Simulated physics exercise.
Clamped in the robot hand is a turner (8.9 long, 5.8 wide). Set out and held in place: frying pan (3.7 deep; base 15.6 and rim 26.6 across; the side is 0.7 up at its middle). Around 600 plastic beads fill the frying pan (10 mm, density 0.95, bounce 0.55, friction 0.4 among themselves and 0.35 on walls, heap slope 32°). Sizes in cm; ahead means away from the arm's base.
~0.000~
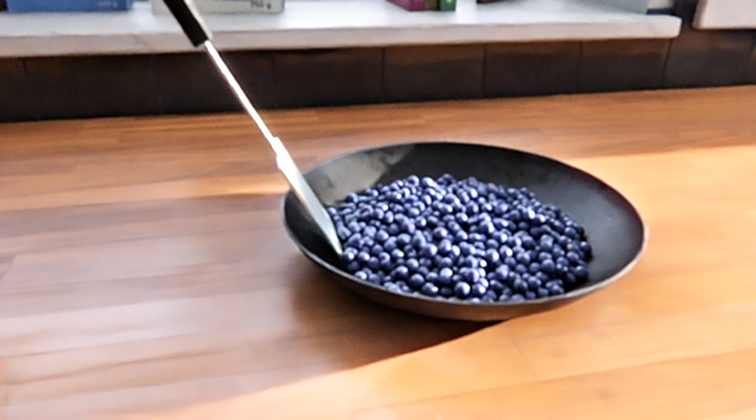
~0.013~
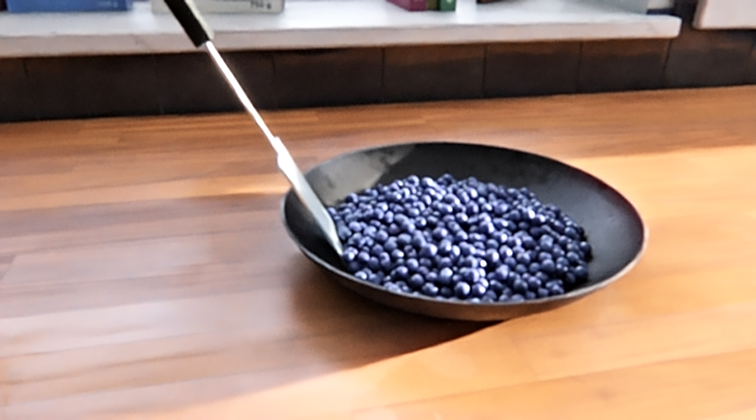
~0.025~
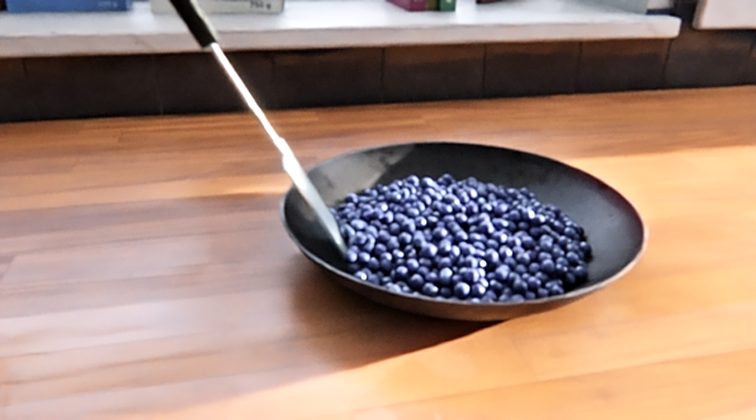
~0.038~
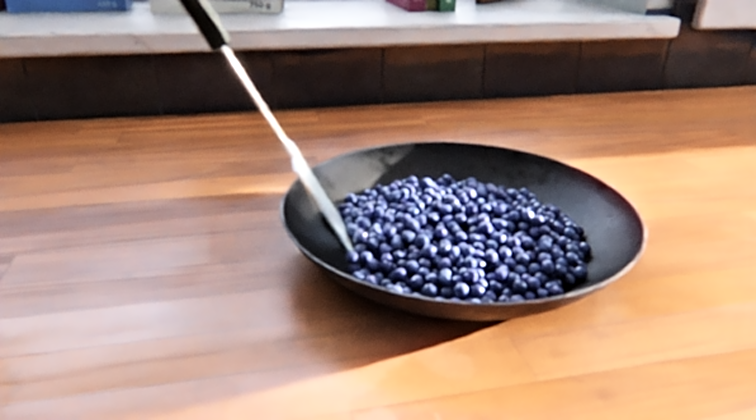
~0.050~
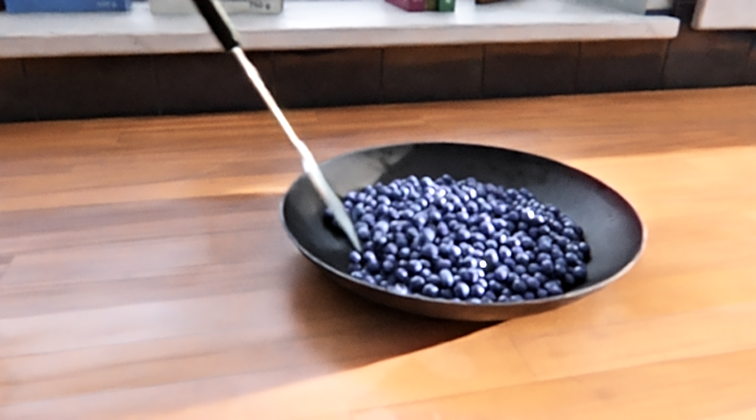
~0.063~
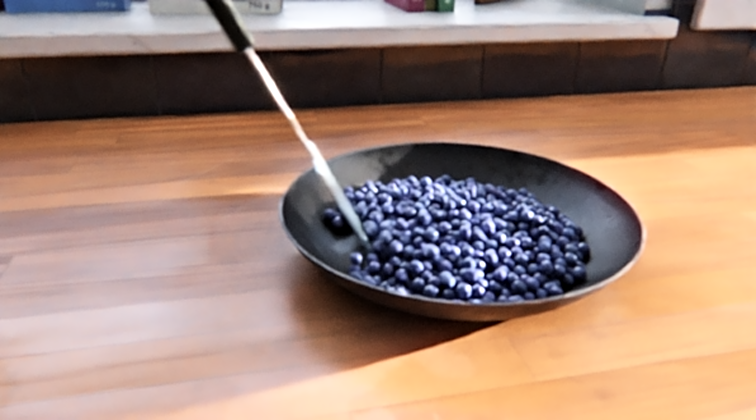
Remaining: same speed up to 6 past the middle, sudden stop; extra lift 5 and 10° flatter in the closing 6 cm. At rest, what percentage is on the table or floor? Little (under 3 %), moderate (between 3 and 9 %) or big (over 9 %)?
A little share, under 3 %, ends on the table or floor.
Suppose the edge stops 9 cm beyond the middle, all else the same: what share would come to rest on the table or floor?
It would be near 0 per cent.
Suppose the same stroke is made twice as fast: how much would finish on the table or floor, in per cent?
In that case some 10 per cent.
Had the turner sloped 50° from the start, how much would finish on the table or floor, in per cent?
Then about 0 per cent.
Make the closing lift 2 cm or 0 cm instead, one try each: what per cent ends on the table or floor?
About 0 and 0 per cent.
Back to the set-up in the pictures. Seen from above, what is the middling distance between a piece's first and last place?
About 2 cm.
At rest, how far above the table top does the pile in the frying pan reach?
Some 4.0 cm.
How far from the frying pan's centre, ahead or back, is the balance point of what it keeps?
Some 3.0 cm ahead.
After 0.14 s, sloping 62°, highest piece 4 above the table; 597 in the frying pan.
After 0.21 s, sloping 58°, highest piece 5 above the table; 597 in the frying pan.
After 0.45 s, sloping 52°, highest piece 5 above the table; 593 in the frying pan, 2 on the table or floor, 2 on the blade or in flight.
After 1.50 s, sloping 52°, highest piece 4 above the table; 593 in the frying pan, 4 on the table or floor.
In the end, 593 in the frying pan, 4 on the table or floor. That is 1 % on the table or floor.
